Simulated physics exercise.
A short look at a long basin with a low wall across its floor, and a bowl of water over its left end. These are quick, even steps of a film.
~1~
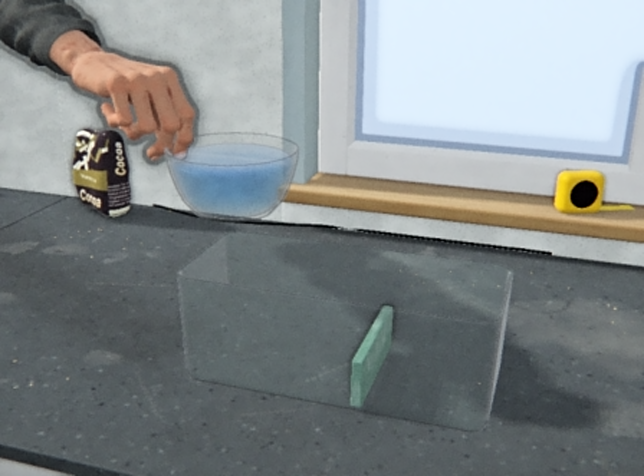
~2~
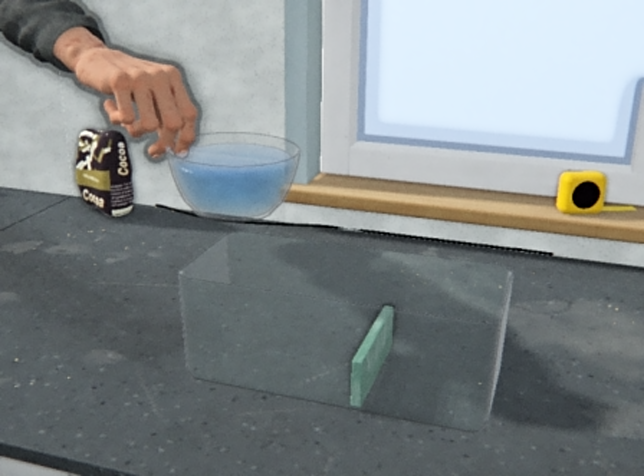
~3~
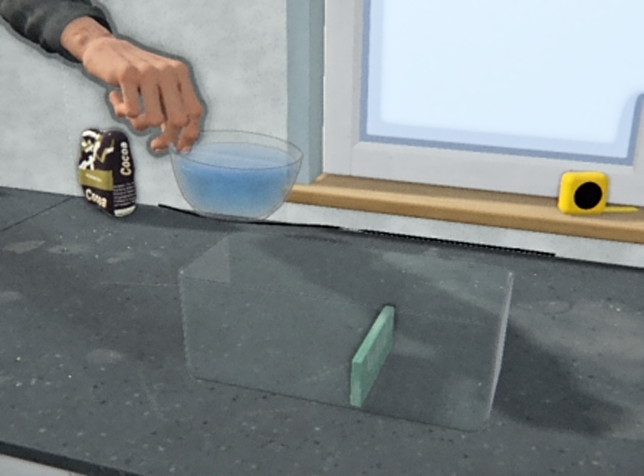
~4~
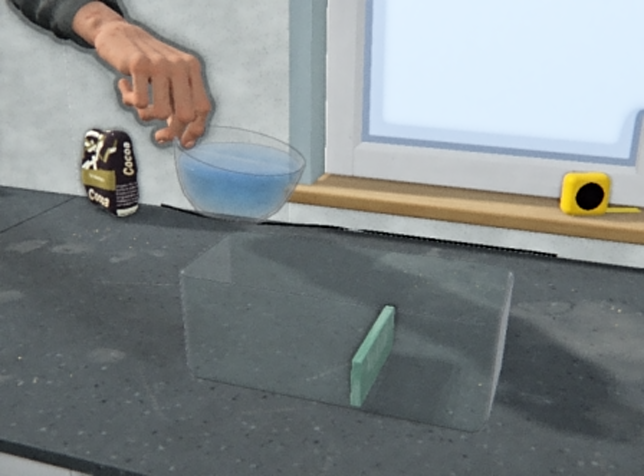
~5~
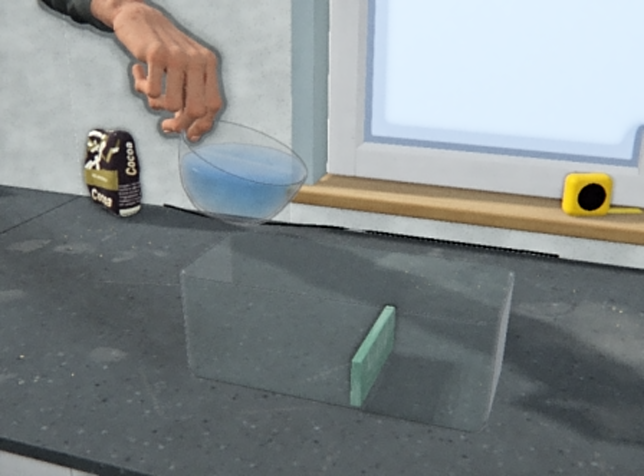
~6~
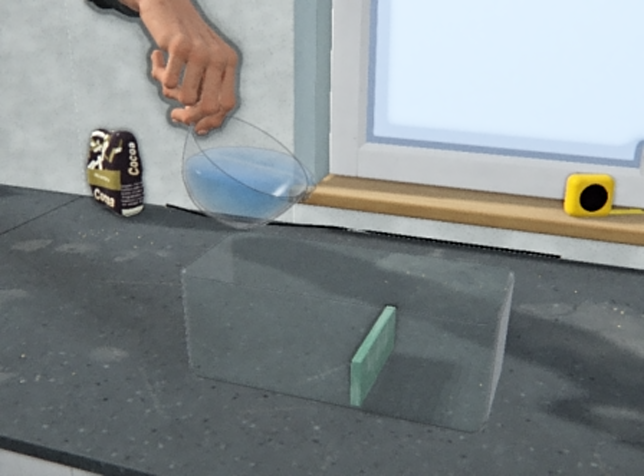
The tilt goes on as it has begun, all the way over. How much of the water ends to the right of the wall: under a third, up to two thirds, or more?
In the end not even a third is right of the wall.
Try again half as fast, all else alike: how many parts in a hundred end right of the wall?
About 0 per cent.
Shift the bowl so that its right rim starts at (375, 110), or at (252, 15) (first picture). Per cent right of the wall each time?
Roughly 90 per cent, and 5 per cent.
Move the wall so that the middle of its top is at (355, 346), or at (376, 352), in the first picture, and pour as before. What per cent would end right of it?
About 25 and 20 per cent.
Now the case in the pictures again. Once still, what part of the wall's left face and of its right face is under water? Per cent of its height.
Some 40 per cent left and 0 right.
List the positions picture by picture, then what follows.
The first frame shows tilt 0°; pouring edge (294, 156); surface from (179, 151) to (293, 162); the long basin's rim runs from (203, 253) to (506, 295); the wall's top is at (374, 333).
The second frame shows tilt 1°; pouring edge (296, 158); surface from (181, 151) to (294, 163).
The third frame shows tilt 6°; pouring edge (298, 163); surface from (184, 149) to (297, 166).
The fourth frame shows tilt 13°; pouring edge (300, 171); surface from (188, 148) to (299, 168).
The fifth frame shows tilt 22°; pouring edge (302, 182); surface from (192, 150) to (305, 176); 1 per cent is over the edge.
The sixth frame shows tilt 32°; pouring edge (302, 195); surface from (195, 152) to (302, 184); 6 per cent is over the edge.
A moment on, the bowl is tipped on its side and 18 per cent is still to pour, 59 is left of the wall and 0 right of it.
Next, the bowl is tipped right over and 1 per cent is still to pour, 94 is left of the wall and 1 right of it.
Then the bowl is tipped right over and 0 per cent is still to pour, 94 is left of the wall and 5 right of it.
Later the bowl is tipped right over and 0 per cent is still to pour, 93 is left of the wall and 6 right of it.
At rest 93 per cent lies left of the wall, 6 right of it and 1 outside.
